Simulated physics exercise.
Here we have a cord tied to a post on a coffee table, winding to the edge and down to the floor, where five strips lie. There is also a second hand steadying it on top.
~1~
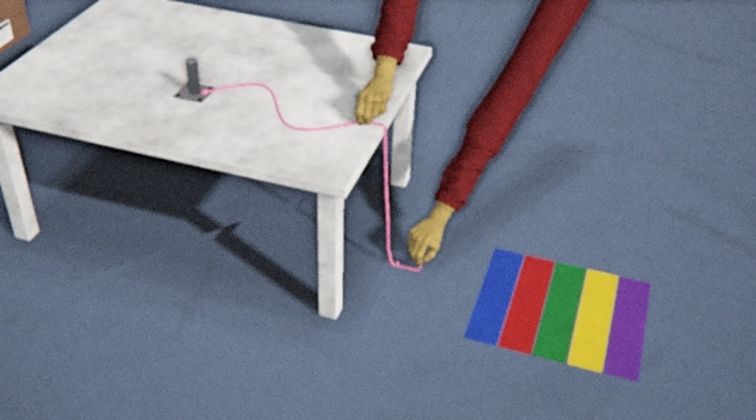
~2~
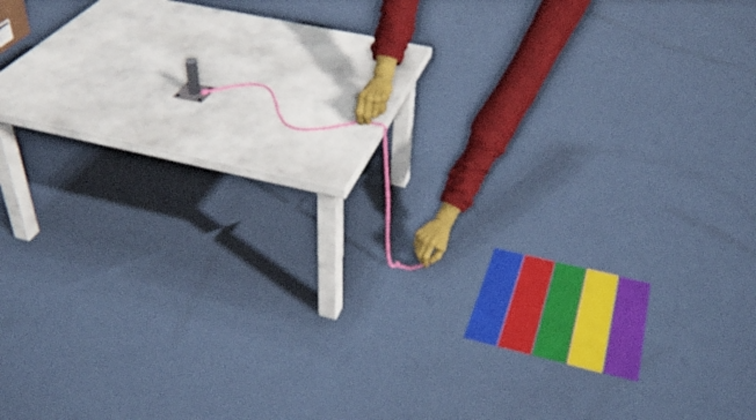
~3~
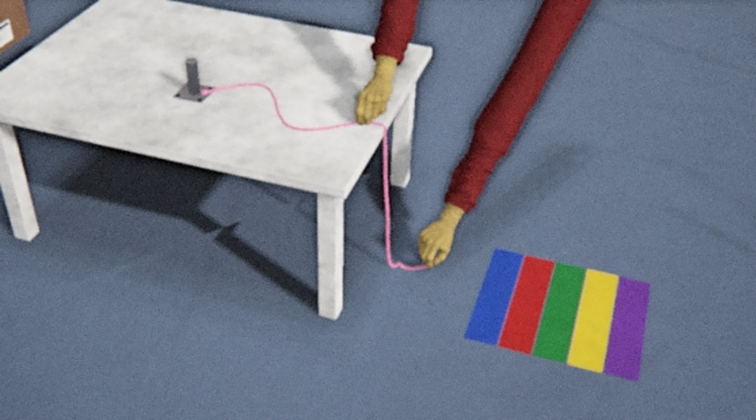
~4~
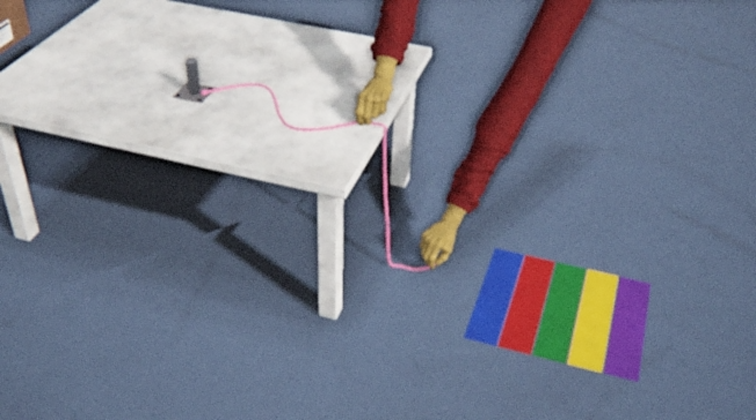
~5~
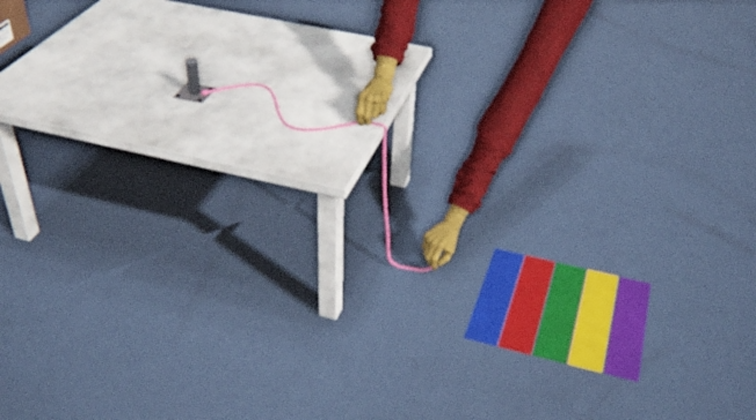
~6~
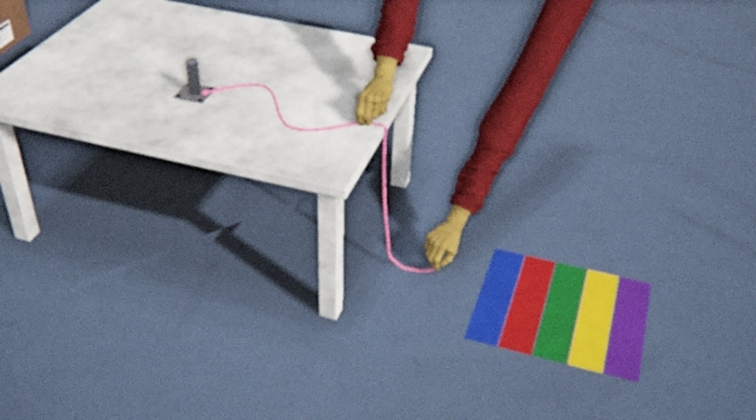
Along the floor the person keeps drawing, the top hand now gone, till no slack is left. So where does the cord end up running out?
Over yellow.
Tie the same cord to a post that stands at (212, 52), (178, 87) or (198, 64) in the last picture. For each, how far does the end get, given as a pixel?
The spots are near (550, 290), (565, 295) and (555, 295).
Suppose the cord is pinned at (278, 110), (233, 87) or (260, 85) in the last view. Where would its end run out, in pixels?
First (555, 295), next (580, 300), last (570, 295).
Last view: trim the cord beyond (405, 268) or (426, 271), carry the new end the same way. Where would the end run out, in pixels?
In order, about (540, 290) and about (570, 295).
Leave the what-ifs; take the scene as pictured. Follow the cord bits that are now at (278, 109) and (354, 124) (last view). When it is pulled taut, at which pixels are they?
In that view they sit near (308, 115) and near (402, 146).
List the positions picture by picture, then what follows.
End (422, 261); blue (486, 324); red (519, 332); green (554, 341); yellow (588, 349); purple (624, 358), in the first picture.
End (428, 263); cord through (236, 86) (277, 106) (322, 129) (385, 136) (388, 197) (388, 253), in the second picture.
End (432, 264), in the third picture.
End (434, 265); cord through (236, 87) (277, 107) (322, 129) (384, 136) (386, 197) (388, 253), in the fourth picture.
End (437, 265), in the fifth picture.
End (439, 266); cord through (236, 87) (277, 107) (323, 129) (385, 136) (384, 197) (389, 253), in the sixth picture.
Soon after, end near (527, 287); over red.
Then, end near (568, 296); over green.
At full stretch, end near (594, 302); over yellow. It gets as far as the yellow strip.
